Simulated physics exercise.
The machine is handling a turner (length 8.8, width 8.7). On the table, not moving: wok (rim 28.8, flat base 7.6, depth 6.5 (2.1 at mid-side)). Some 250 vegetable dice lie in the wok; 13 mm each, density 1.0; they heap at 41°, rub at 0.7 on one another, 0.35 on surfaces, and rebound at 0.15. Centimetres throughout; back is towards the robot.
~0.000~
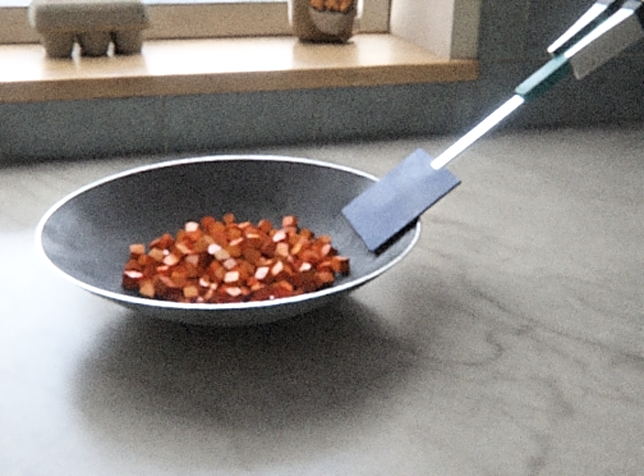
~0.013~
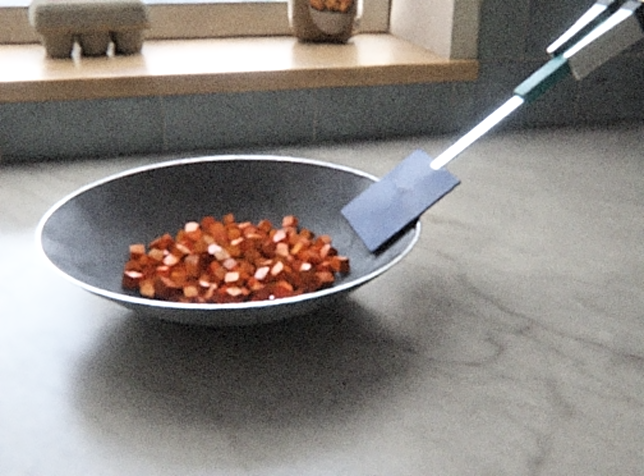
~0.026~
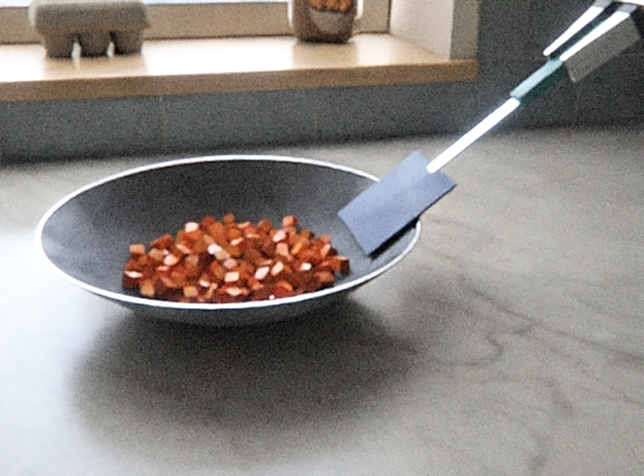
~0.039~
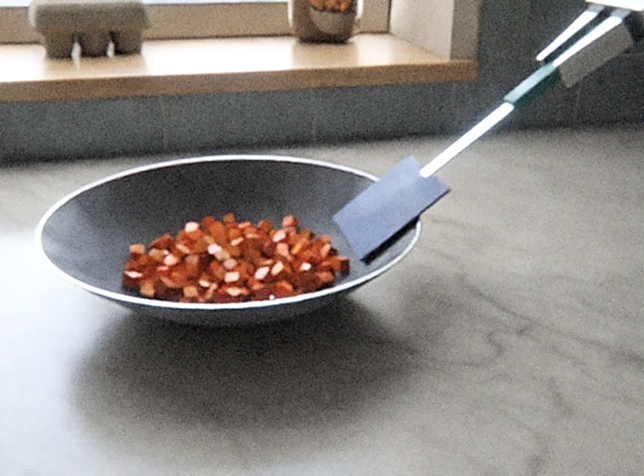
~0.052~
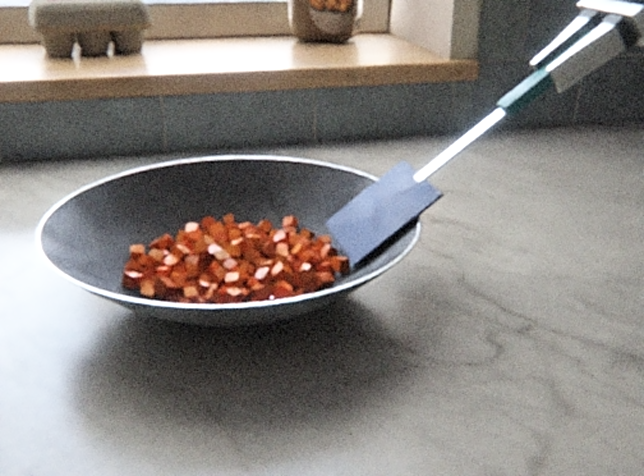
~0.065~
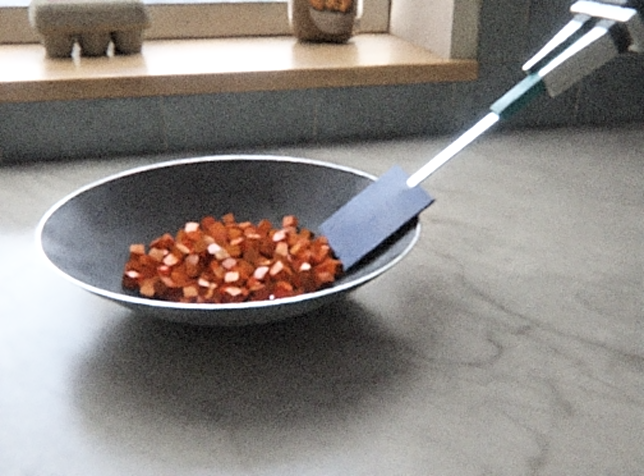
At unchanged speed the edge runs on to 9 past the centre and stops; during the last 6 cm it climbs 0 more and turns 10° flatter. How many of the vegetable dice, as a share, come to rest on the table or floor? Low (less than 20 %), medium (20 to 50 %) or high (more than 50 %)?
Share on the table or floor: Medium (20 to 50 %).
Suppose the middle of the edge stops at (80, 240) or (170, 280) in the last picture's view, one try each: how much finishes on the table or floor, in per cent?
Some 55 and 15 per cent.
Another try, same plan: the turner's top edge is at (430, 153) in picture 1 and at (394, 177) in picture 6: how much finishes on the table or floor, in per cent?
About 40 per cent.
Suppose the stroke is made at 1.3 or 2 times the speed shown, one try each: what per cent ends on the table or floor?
Some 35 and 45 per cent.
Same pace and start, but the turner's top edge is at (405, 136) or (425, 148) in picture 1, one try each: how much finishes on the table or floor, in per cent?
About 40 and 35 per cent.
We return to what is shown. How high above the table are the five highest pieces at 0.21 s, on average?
Roughly 6 cm.
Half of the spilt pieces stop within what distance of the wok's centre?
About 22 cm.
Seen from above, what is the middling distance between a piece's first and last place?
About 14 cm.
After 0.21 s, sloping 37°, highest piece 7 above the table; 252 in the wok.
After 0.35 s, sloping 34°, highest piece 9 above the table; 236 in the wok, 16 on the blade or in flight.
After 0.62 s, sloping 27°, highest piece 8 above the table; 160 in the wok, 90 on the table or floor, 2 on the blade or in flight.
After 1.67 s, sloping 27°, highest piece 8 above the table; 160 in the wok, 92 on the table or floor.
In the end, 160 in the wok, 92 on the table or floor. That is 37 % on the table or floor.
